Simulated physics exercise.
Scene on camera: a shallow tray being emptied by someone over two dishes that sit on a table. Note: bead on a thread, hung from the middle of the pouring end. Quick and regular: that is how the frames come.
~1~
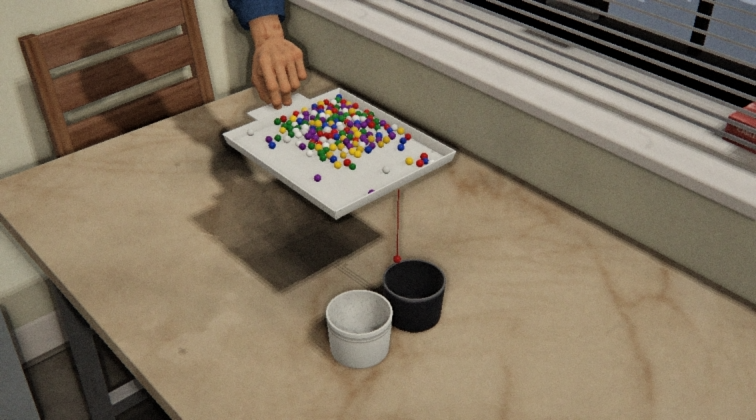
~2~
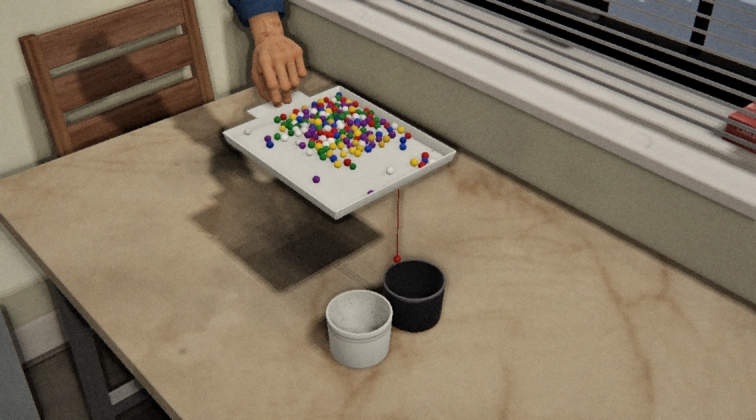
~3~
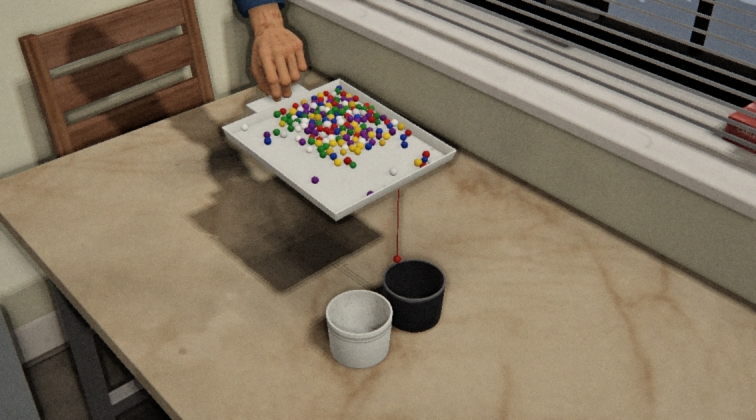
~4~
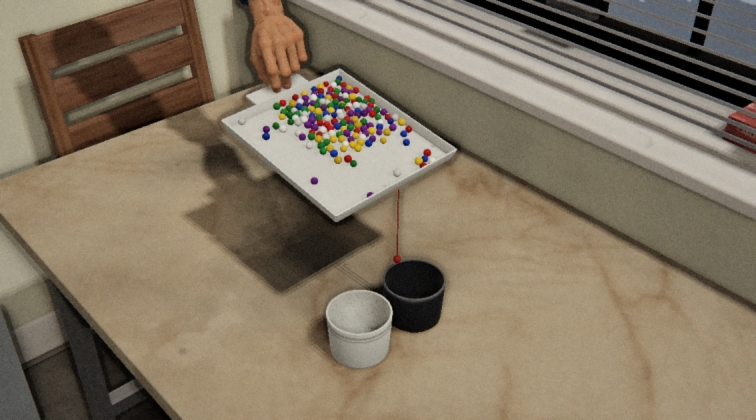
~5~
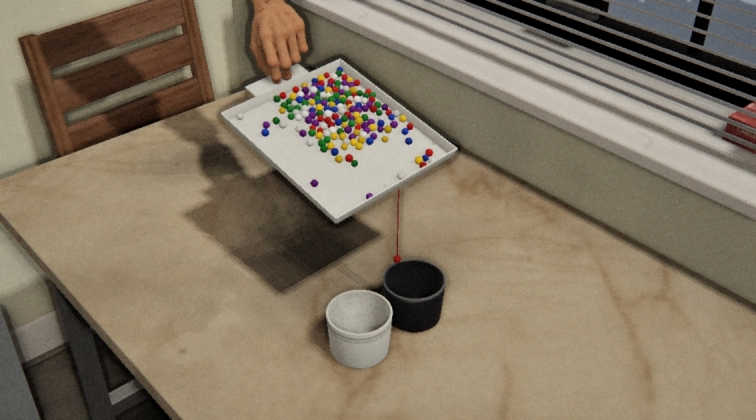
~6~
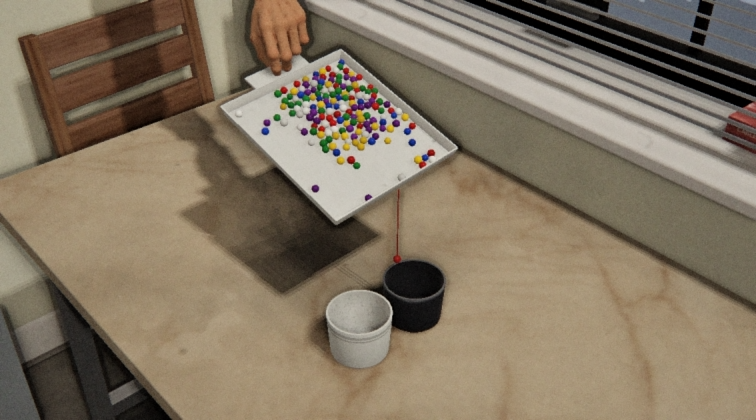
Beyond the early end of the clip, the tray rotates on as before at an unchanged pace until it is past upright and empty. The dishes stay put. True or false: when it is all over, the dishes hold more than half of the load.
True.
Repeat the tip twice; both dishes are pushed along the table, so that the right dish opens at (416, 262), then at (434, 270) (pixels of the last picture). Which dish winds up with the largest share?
In the first try it's the leftmost dish, and in the second it's the leftmost dish.
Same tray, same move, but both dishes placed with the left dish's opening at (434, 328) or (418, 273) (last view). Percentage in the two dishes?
Close to 0 in a hundred first, close to 0 in a hundred second.
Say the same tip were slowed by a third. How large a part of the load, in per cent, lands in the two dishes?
I'd say near 90 per cent.
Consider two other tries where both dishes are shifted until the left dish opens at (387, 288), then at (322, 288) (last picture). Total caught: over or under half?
Taking them in turn, it's short of half and then short of half.
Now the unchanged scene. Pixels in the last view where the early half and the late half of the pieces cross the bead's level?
The first part at (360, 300); the rest at (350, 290).
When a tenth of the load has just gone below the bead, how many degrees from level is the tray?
I'd put it at about 50 degrees.
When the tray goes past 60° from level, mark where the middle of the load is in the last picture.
Around (361, 216).
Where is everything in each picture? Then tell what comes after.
Corners of the pouring end at (336, 209) and (452, 151), level; middle of the load at (341, 128), round plastic beads; left dish at (381, 344); right dish at (435, 309); bead on its thread at (397, 259), in the first frame.
Corners of the pouring end at (336, 209) and (452, 151), level; middle of the load at (341, 127), in the second frame.
Corners of the pouring end at (336, 211) and (452, 150), tipped barely, lowest at the left corner; middle of the load at (341, 122), a stray few on the move, in the third frame.
Corners of the pouring end at (336, 213) and (453, 149), tipped a little, lowest at the left corner; middle of the load at (341, 116), a small part on the move, in the fourth frame.
Corners of the pouring end at (337, 215) and (453, 148), tipped a little, lowest at the left corner; middle of the load at (342, 111), a small part on the move, in the fifth frame.
Corners of the pouring end at (337, 217) and (454, 147), tipped clearly, lowest at the left corner; middle of the load at (343, 108), nearly all on the move; left dish at (381, 344); right dish at (435, 309), in the sixth frame.
Soon, tray tipped steeply; about two thirds on the tray; about a quarter in the left dish; a stray few in the right dish; a small part outside both; a small part in the air.
A while on, tray tipped right over; a stray few on the tray; about two thirds in the left dish; a small part in the right dish; about a quarter outside both; a small part in the air.
Towards the end, tray tipped past a quarter turn; about two thirds in the left dish; a small part in the right dish; about a quarter outside both.
Finally, tray tipped past a quarter turn; about two thirds in the left dish; a small part in the right dish; about a quarter outside both.
